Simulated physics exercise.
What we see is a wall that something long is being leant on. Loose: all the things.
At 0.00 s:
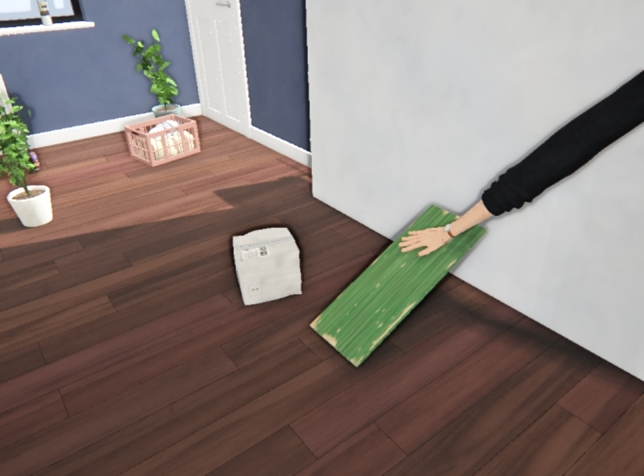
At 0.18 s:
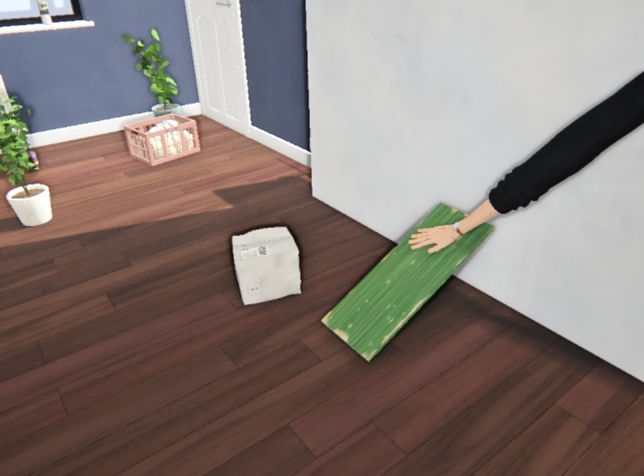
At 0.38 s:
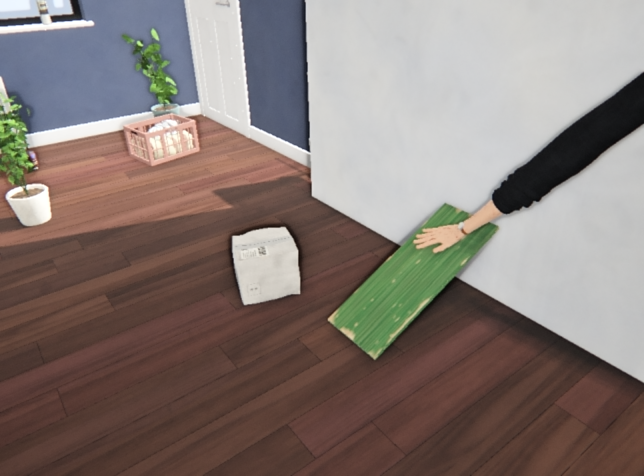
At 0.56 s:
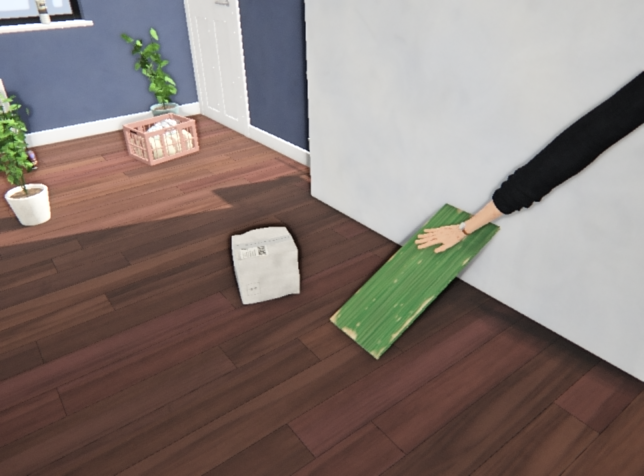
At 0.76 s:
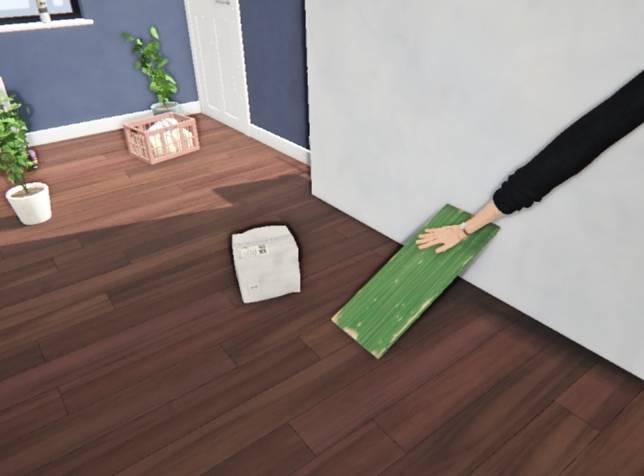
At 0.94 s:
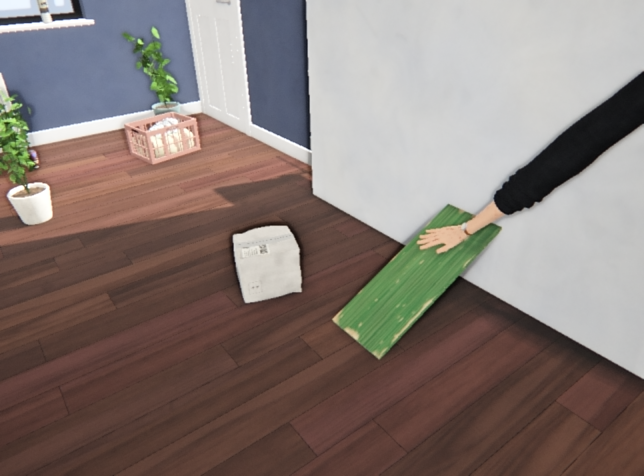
Green board sliding slightly right under a hand against a pale wall, then staying nearly still beside a white box.
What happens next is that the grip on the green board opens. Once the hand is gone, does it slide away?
Yes, it slides away.
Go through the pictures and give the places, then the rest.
The first frame shows on its way; green board (398, 278); white box (267, 265).
The second frame shows on its way; green board (408, 275); white box (266, 264).
The third frame shows on its way; green board (413, 274); white box (265, 264).
The fourth frame shows on its way; green board (415, 274); white box (265, 264).
The fifth frame shows propped up under the hand; green board (416, 274); white box (266, 262).
The sixth frame shows propped up under the hand; green board (417, 275); white box (267, 262).
By 1.24 s, green board sunk by 23° near (409, 305).
By 1.44 s, green board sunk by 27° near (408, 308).
When it is over (2.6 s), moved from the start, green board; white box as before. End places, in pixels of the last picture, green board near (407, 310). The board gives way.
